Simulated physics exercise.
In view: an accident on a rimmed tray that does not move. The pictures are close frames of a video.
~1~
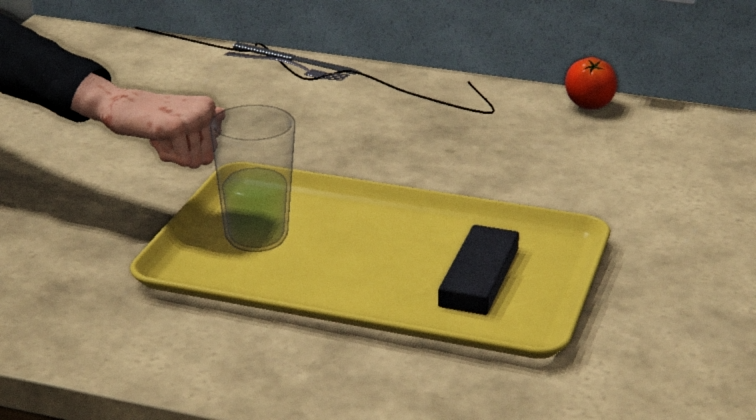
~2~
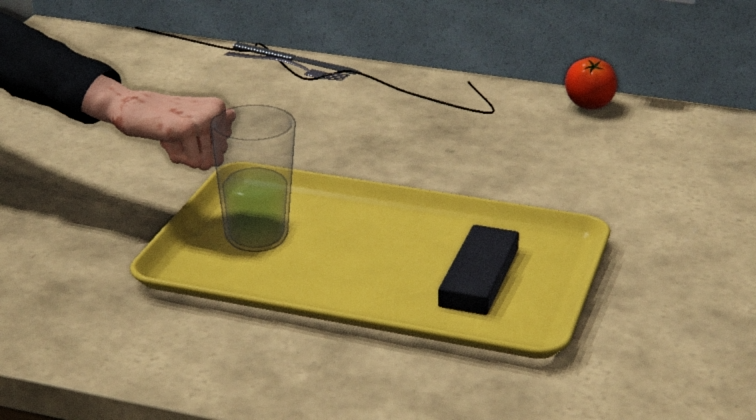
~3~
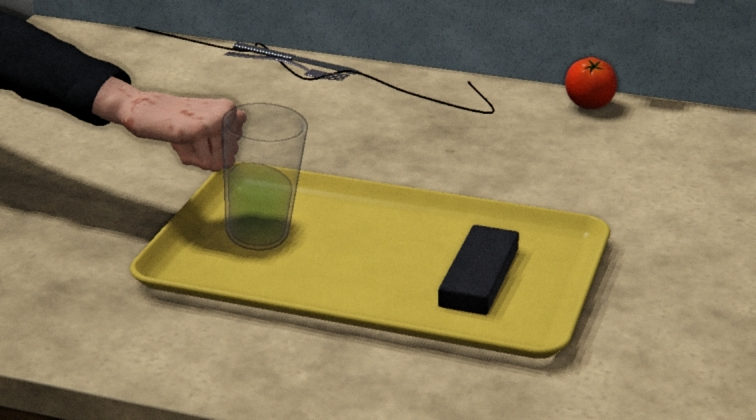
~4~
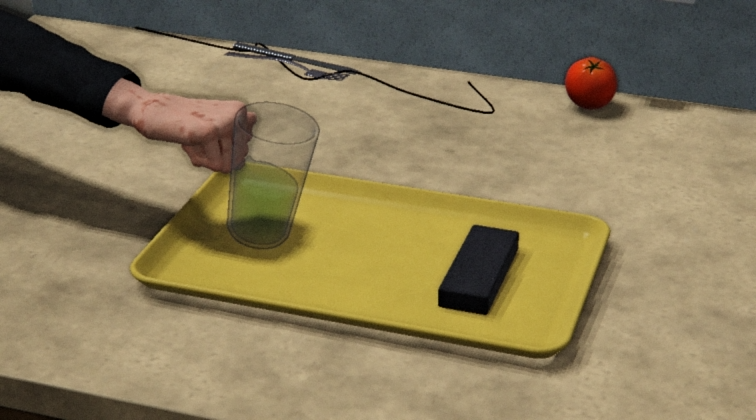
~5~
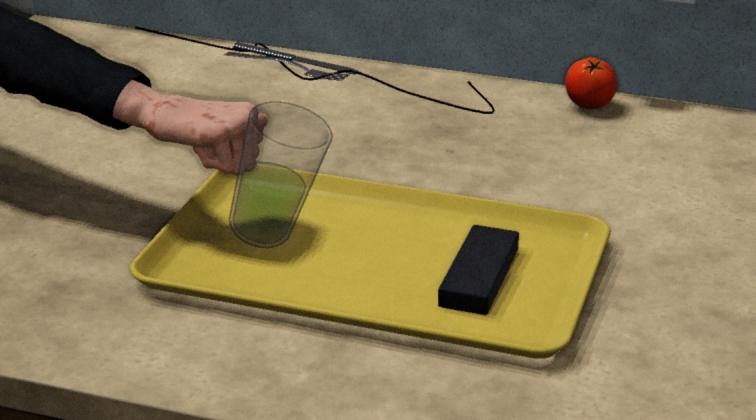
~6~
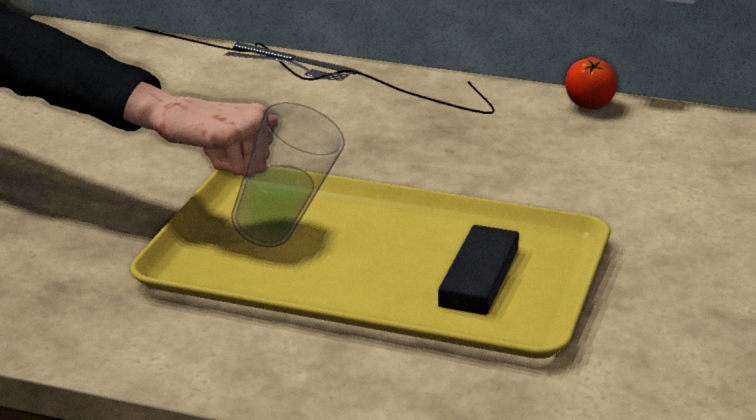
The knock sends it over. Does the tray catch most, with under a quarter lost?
As it turns out, less than a quarter leaves the tray.
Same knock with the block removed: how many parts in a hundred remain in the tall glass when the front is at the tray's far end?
About 50 per cent.
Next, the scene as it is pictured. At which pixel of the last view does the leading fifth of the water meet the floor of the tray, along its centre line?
Around (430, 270).
A moment on, the tall glass is falling and 100 per cent is in the glass, 0 on the tray and 0 above or beyond its rim.
Next, the tall glass lies on its side and 100 per cent is in the glass, 0 on the tray and 0 above or beyond its rim.
Then the tall glass lies on its side and 58 per cent is in the glass, 29 on the tray and 13 above or beyond its rim.
Later the tall glass lies on its side and 28 per cent is in the glass, 56 on the tray and 16 above or beyond its rim.
At rest 86 per cent is held by tray and glass, 14 is off the tray.
